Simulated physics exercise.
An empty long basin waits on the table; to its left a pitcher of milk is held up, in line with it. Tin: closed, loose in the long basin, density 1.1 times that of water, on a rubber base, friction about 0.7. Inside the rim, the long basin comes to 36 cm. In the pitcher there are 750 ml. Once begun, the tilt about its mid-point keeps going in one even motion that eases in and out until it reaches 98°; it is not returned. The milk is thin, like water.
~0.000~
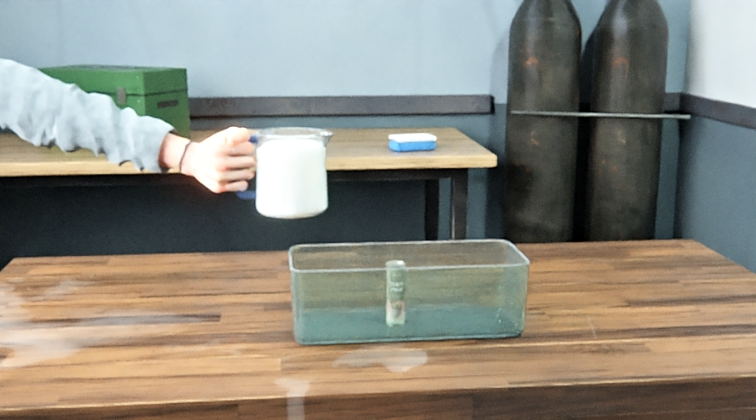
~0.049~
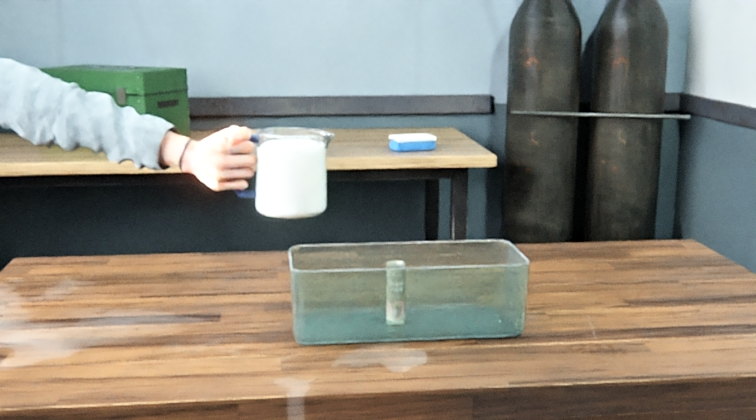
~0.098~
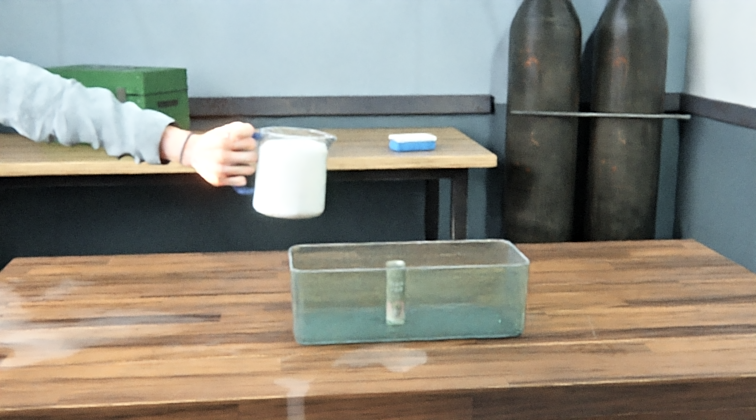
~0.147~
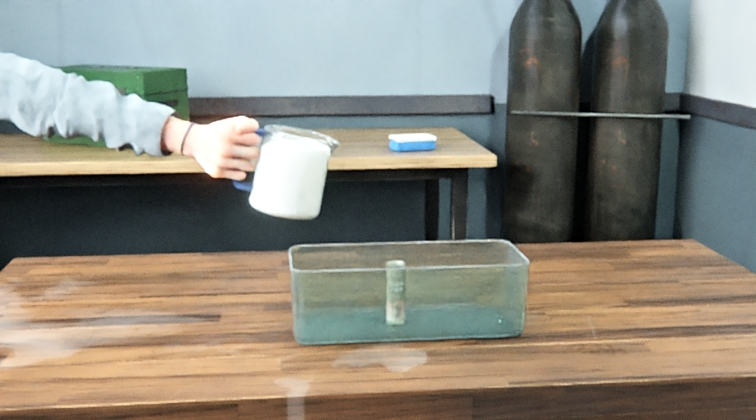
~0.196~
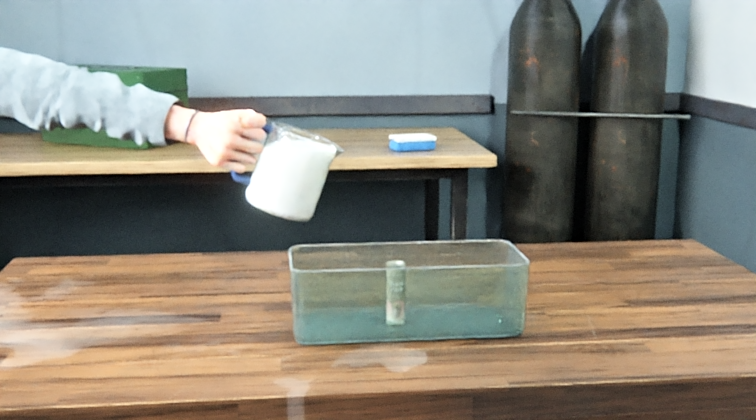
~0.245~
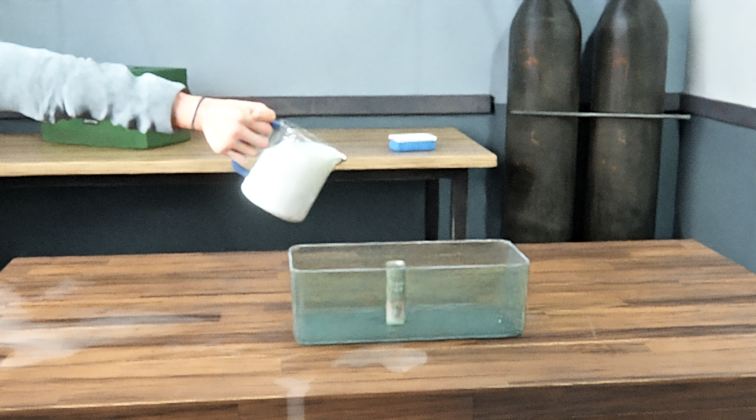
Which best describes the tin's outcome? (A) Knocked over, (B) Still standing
Knocked over (A).
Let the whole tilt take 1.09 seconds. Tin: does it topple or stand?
The tin tips over.
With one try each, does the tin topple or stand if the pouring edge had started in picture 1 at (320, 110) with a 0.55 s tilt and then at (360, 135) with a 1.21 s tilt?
Run one: It tumbles. Run two: It does not tip.
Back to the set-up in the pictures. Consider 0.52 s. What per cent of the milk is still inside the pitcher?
Close to 66 in a hundred.
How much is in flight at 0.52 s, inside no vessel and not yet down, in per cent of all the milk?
Near 22 per cent at that moment.
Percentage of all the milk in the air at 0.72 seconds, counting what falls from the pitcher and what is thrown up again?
Close to 18 %.
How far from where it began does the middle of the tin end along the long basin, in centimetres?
The tin's middle ends up about 11.0 cm along the basin.
Then, 0.52 s in, the tilt is 88° and 67 per cent is still to pour; the tin stands where it began.
Then, 0.72 s in, the tilt is 98° and 26 per cent is still to pour; the tin stands 4 cm from where it began.
Then, 0.92 s in, the tilt is 98° and 10 per cent is still to pour; the tin lies on its side.
Then, 1.15 s in, the tilt is 98° and 3 per cent is still to pour; the tin lies on its side.
Finally, the tin lies on its side.
